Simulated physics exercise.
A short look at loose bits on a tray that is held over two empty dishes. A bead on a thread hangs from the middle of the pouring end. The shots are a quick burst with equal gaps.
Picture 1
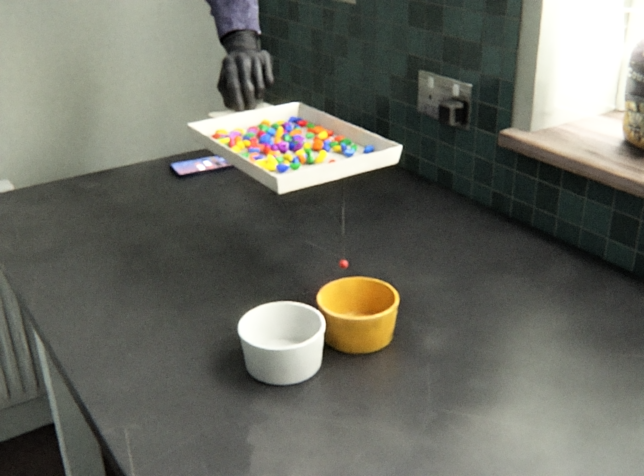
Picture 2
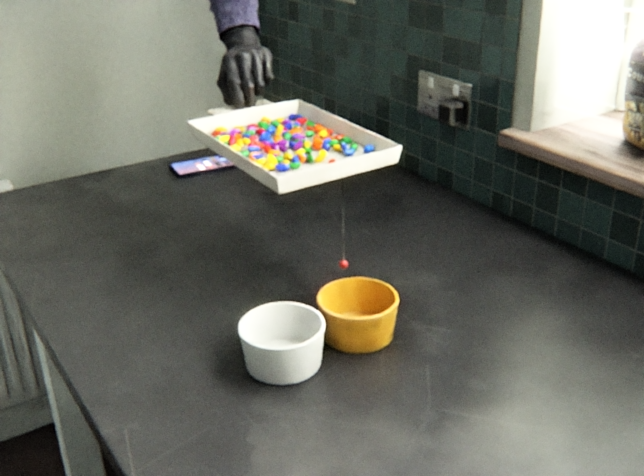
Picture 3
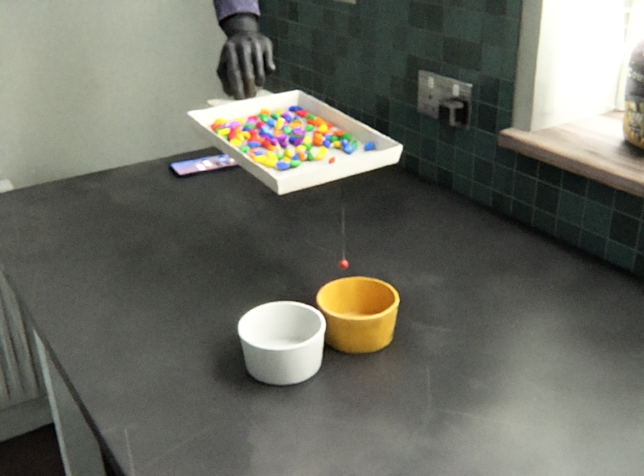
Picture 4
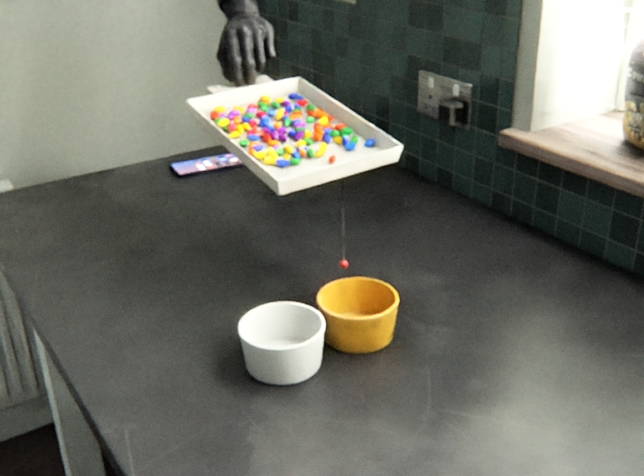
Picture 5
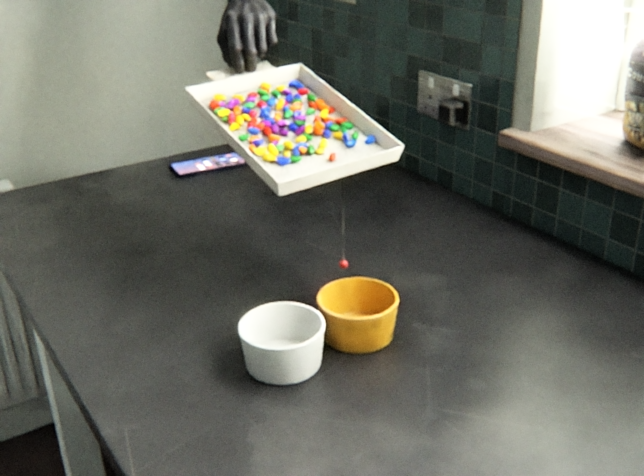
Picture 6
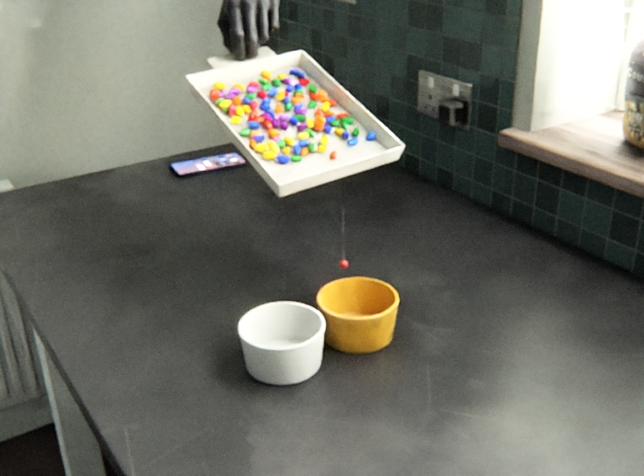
A gloved hand gradually tilts a white tray of colourful jelly beans above two empty dishes.
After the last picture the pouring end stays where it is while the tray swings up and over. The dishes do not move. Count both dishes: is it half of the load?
In the dishes lies more than half of it.
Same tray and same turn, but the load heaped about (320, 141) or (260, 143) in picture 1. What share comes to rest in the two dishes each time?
Roughly 70 per cent, and 70 per cent.
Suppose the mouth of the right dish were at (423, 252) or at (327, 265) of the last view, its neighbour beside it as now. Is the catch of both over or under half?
In turn: Not half; not half.
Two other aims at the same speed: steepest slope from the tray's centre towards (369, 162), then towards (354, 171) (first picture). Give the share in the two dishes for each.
Roughly 0 per cent, and 40 per cent.
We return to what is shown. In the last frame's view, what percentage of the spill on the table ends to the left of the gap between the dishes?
It comes to 30 per cent or so.
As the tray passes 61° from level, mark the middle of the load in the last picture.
Around (324, 154).
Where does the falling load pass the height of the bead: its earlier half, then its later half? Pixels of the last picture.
At about (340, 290), then at (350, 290).
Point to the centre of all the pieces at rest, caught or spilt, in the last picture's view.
Near (352, 333).
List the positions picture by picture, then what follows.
The first picture shows corners of the pouring end at (278, 175) and (397, 146), level; middle of the load at (277, 141), jelly beans; left dish at (304, 359); right dish at (381, 329); bead on its thread at (344, 264).
The second picture shows corners of the pouring end at (279, 176) and (398, 146), level; middle of the load at (277, 139).
The third picture shows corners of the pouring end at (279, 177) and (398, 146), tipped barely, lowest at the left corner; middle of the load at (277, 134).
The fourth picture shows corners of the pouring end at (280, 178) and (399, 145), tipped a little, lowest at the left corner; middle of the load at (277, 125).
The fifth picture shows corners of the pouring end at (280, 180) and (400, 145), tipped a little, lowest at the left corner; middle of the load at (278, 117).
The sixth picture shows corners of the pouring end at (281, 182) and (401, 145), tipped clearly, lowest at the left corner; middle of the load at (278, 109); left dish at (304, 359); right dish at (381, 329).
Soon after the last picture, tray tipped steeply; nearly all on the tray; a stray few in the air.
A little later, tray tipped right over; most on the tray; a small part in the left dish; a stray few in the right dish; a stray few outside both; a stray few in the air.
Later still, tray tipped past a quarter turn; about a quarter in the left dish; about half in the right dish; about a quarter outside both.
At rest, tray tipped past a quarter turn; about a quarter in the left dish; about half in the right dish; about a quarter outside both.
